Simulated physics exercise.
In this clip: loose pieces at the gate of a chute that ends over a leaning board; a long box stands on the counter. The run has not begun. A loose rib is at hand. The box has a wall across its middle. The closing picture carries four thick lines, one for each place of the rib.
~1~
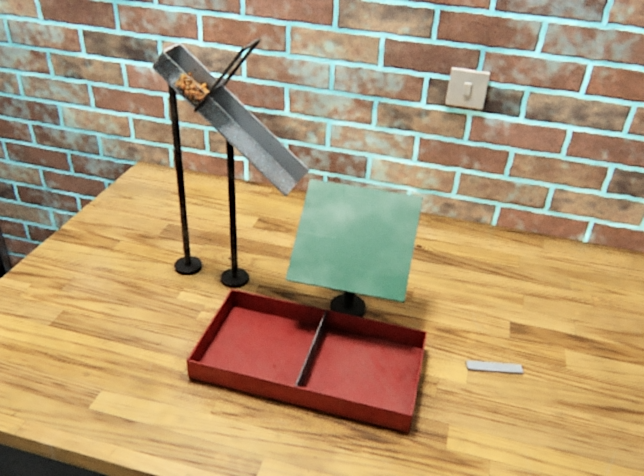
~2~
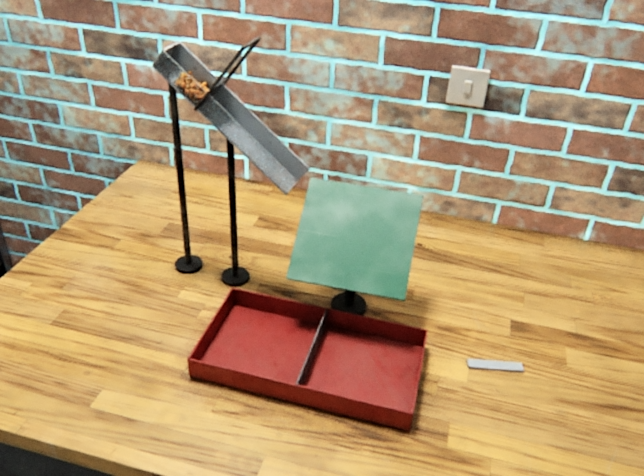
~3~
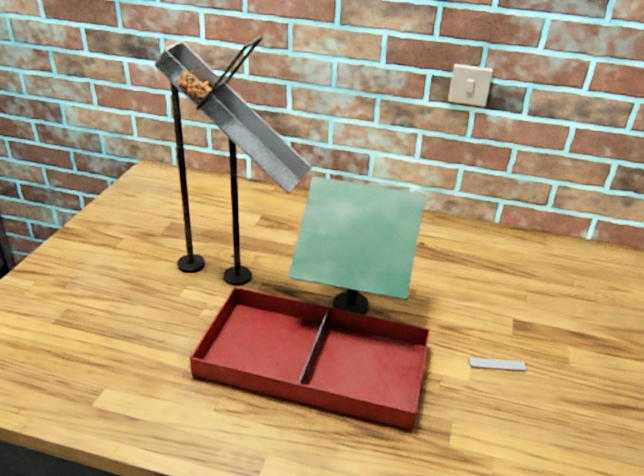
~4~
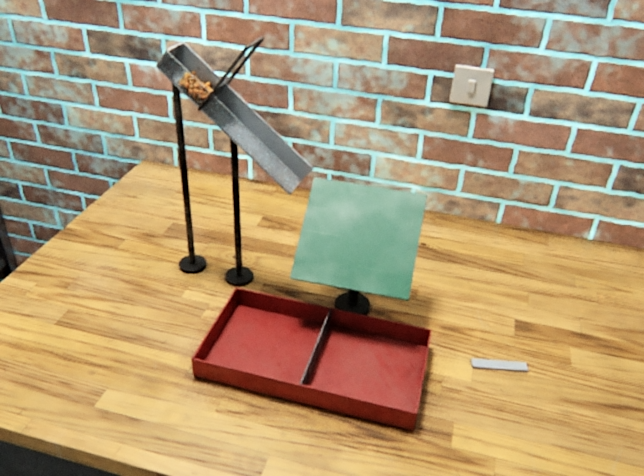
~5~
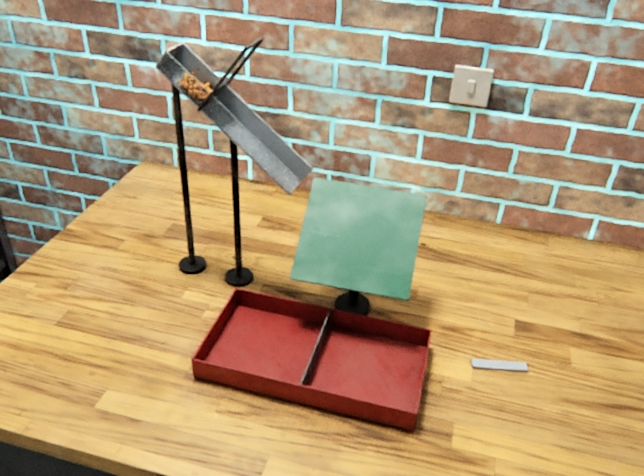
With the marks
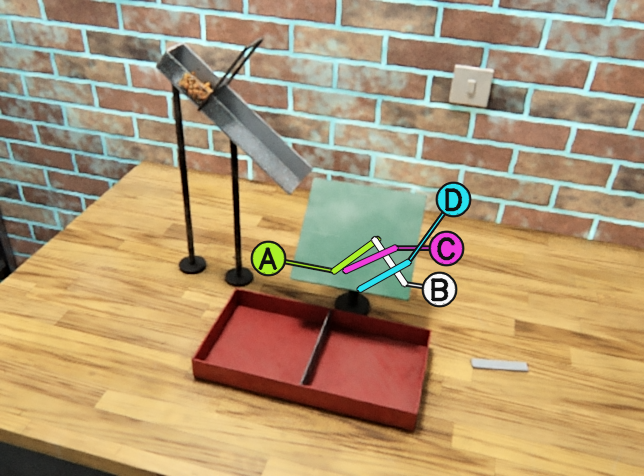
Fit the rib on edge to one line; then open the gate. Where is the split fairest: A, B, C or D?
Use line C.
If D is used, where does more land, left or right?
The right half.
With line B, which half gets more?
More lands on the right.
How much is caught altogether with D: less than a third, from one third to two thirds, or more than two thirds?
It is more than two thirds.
On the marked copy, line A from (377, 239) to (334, 271); line B from (374, 239) to (404, 283); line C from (395, 248) to (345, 270); line D from (408, 262) to (360, 289).
If A is chosen, of what is caught, nearly all in the left half, a small part in the right.
If B is chosen, of what is caught, a small part in the left half, nearly all in the right.
If C is chosen, of what is caught, about half in the left half, about half in the right.
If D is chosen, of what is caught, a small part in the left half, most in the right.
